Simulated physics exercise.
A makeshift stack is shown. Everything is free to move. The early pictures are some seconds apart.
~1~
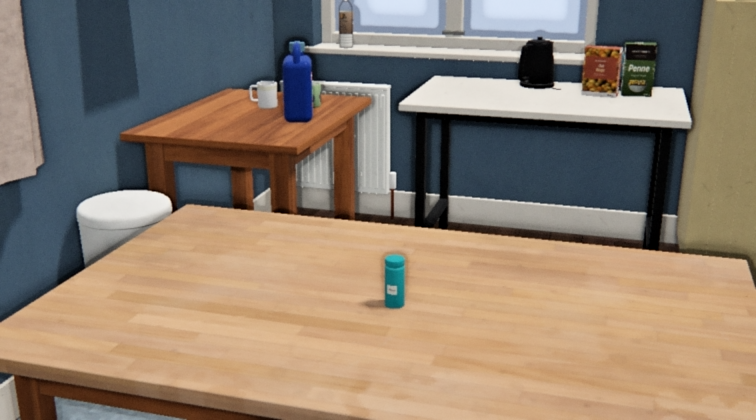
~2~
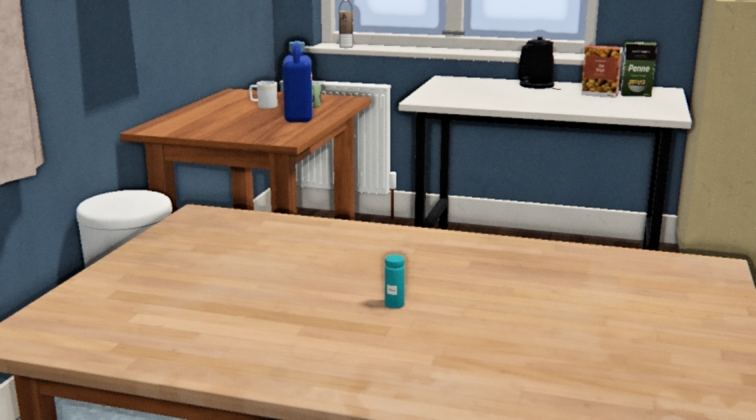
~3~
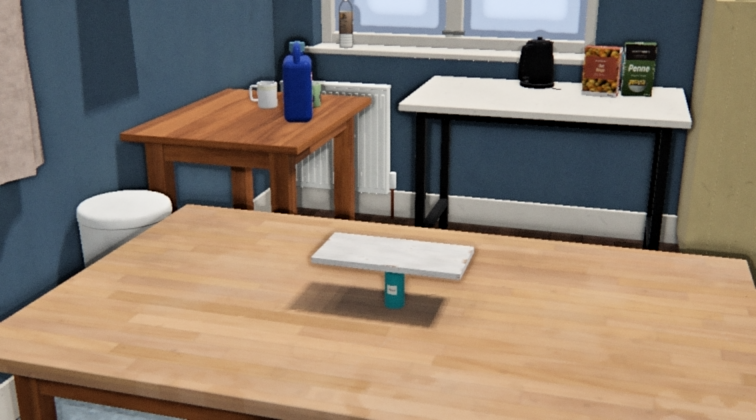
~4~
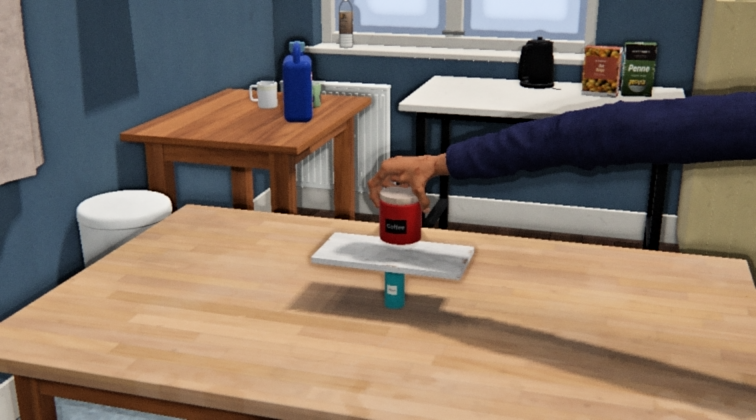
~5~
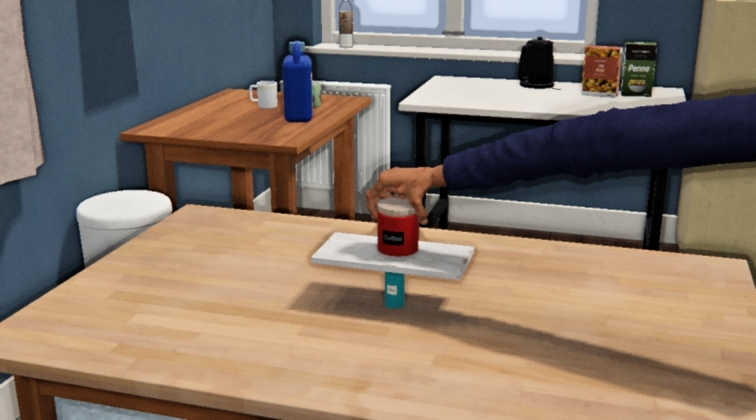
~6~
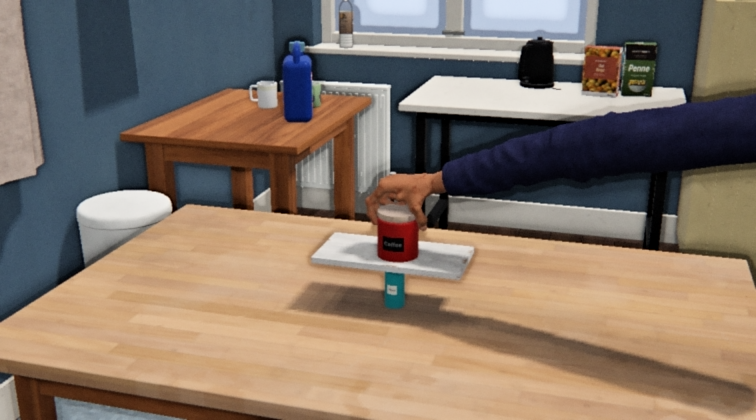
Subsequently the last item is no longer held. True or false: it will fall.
False.
Then, 0.20 s on from there, no change.
Then, 0.40 s on from there, red jar resting near (398, 233).
In the end, all 3 unmoved. At the end, from the last picture's camera, red jar near (398, 233). The stack holds.
